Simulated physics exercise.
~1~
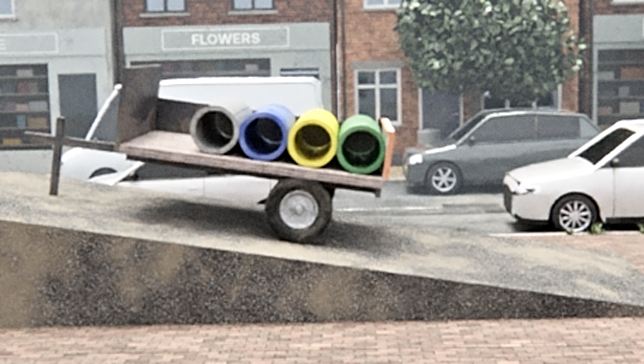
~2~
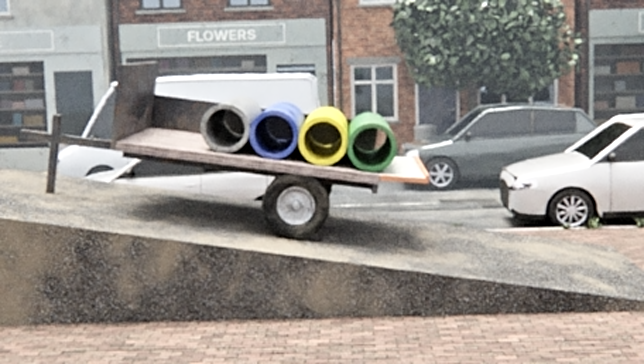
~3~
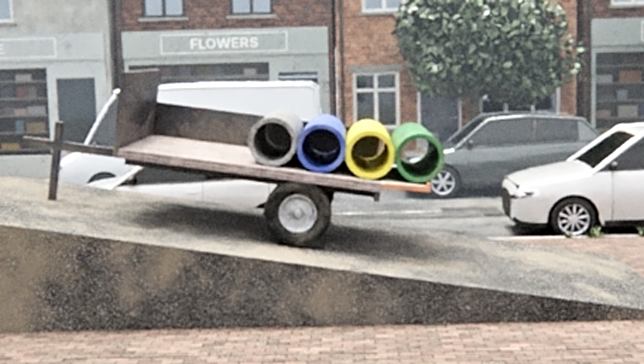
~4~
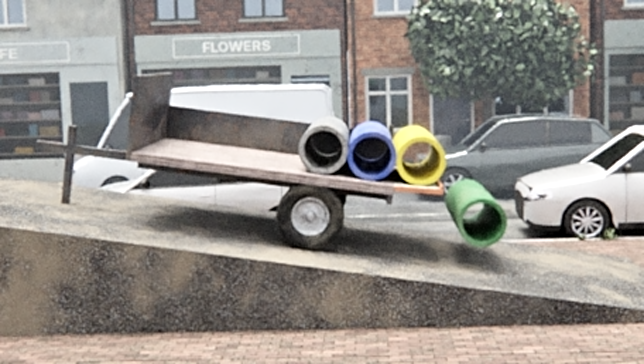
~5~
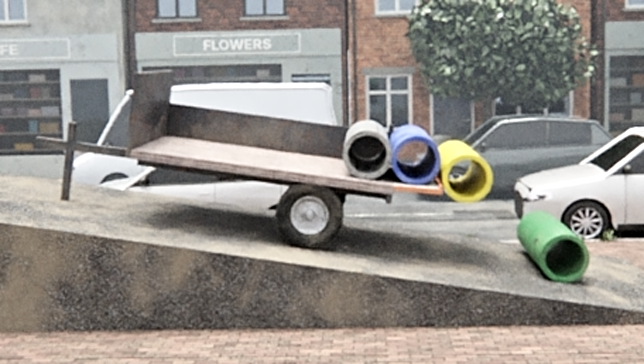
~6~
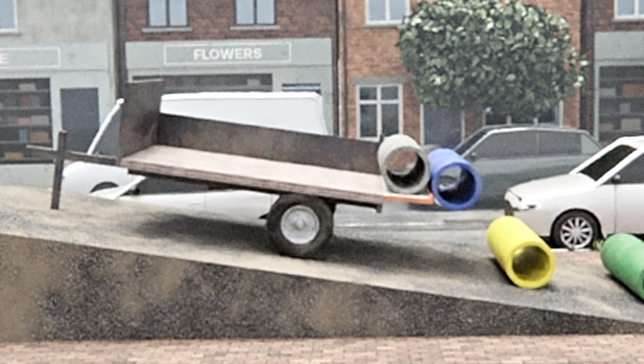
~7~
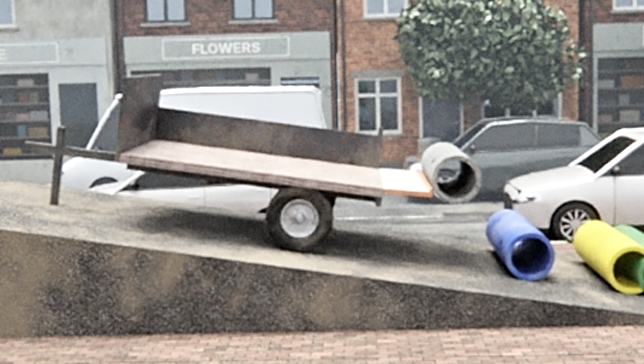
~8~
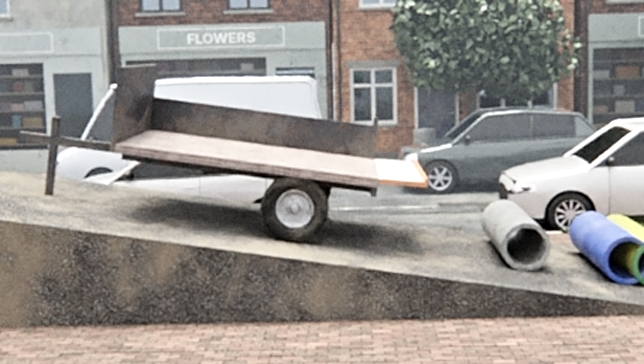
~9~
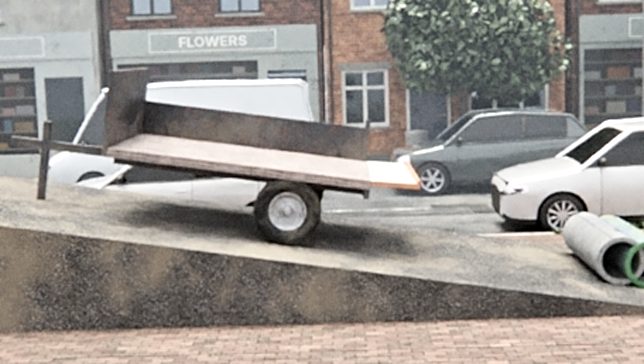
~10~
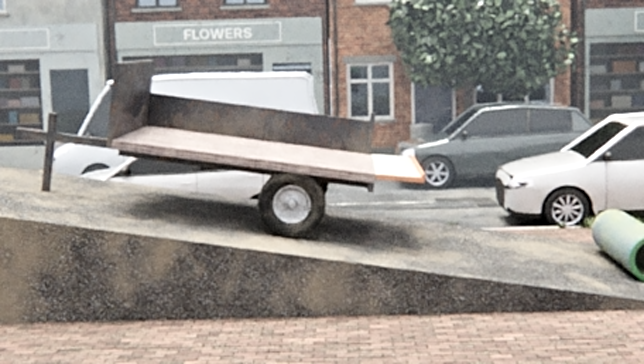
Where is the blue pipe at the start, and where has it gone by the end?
At the start the blue pipe sits on the trailer bed between the grey and yellow ones. By the end it is off the trailer, having dropped from the back and rolled down the ramp to the right.
